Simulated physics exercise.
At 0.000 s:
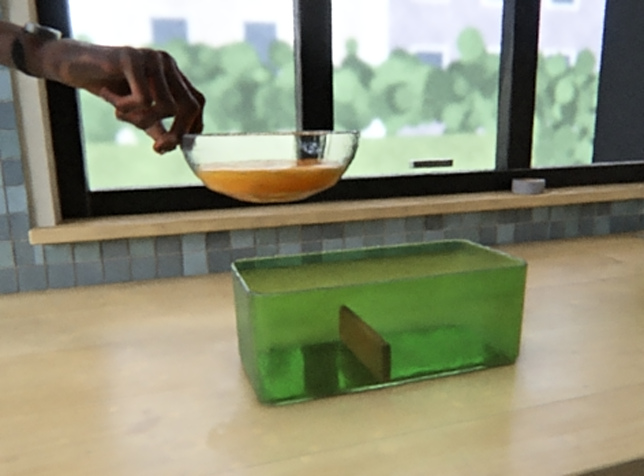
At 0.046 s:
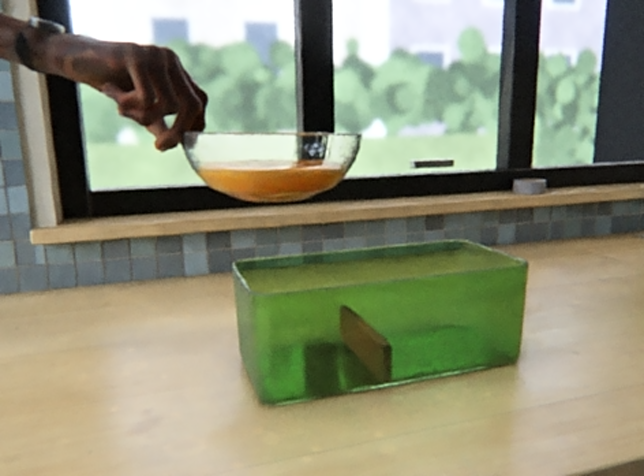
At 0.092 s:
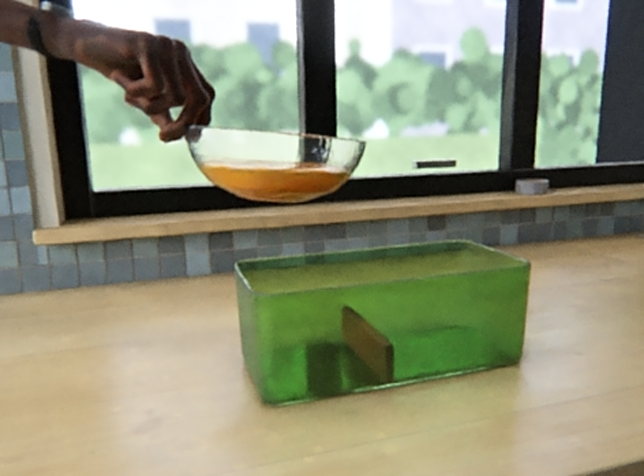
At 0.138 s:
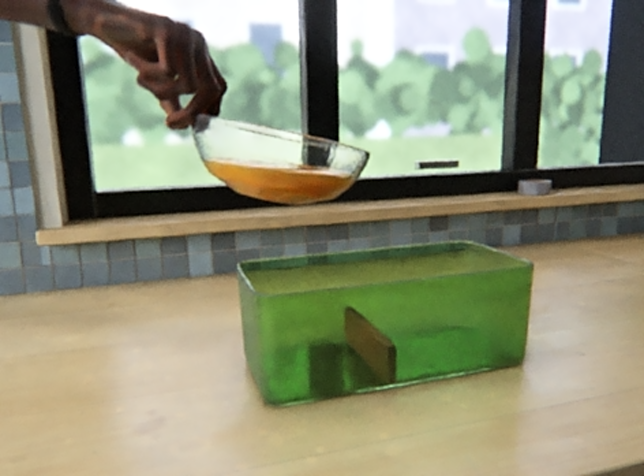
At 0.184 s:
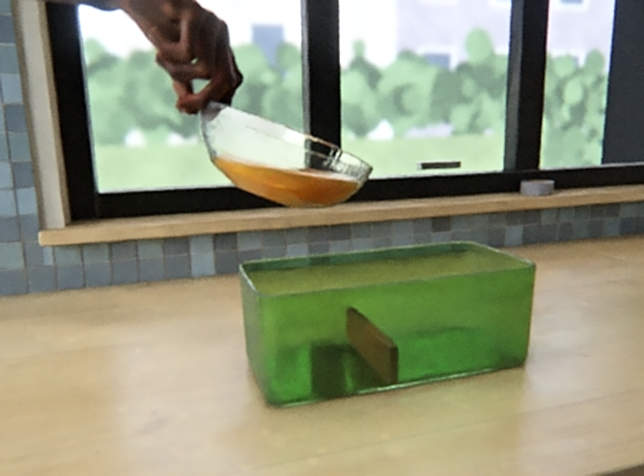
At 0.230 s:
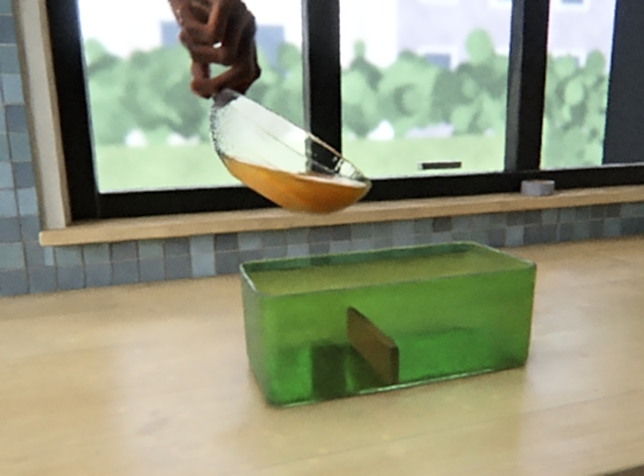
A hand tilting a clear round bowl of orange juice steadily rightwards above an empty green oblong basin on a worktop.
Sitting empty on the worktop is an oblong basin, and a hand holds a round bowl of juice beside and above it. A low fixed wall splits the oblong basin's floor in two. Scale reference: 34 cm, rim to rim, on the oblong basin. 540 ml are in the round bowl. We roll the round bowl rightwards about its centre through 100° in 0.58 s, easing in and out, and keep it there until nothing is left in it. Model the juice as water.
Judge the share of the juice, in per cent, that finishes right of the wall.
72 percent, roughly.
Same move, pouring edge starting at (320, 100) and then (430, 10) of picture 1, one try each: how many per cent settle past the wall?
Result: 45 per cent, then 70 per cent.
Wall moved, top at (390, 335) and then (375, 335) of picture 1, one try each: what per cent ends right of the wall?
Result: 35 per cent, then 55 per cent.
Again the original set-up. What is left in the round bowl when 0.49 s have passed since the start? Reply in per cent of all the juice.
At that time about 3 in a hundred parts are still held.
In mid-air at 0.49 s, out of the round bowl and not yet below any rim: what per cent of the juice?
Close to 20 in a hundred.
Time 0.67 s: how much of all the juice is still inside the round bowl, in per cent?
Share remaining: Approx. 0 %.
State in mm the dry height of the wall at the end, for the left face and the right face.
For the left, around 40 mm; for the right, around 32 mm.
After 0.49 s the tilt is 94° and 3 per cent is still to pour, 14 is left of the wall and 62 right of it.
After 0.67 s the tilt is 100° and 0 per cent is still to pour, 22 is left of the wall and 75 right of it.
After 0.87 s the tilt is 100° and 0 per cent is still to pour, 26 is left of the wall and 72 right of it.
After 1.08 s the tilt is 100° and 0 per cent is still to pour, 27 is left of the wall and 72 right of it.
In the end 27 per cent lies left of the wall, 72 right of it and 1 outside.
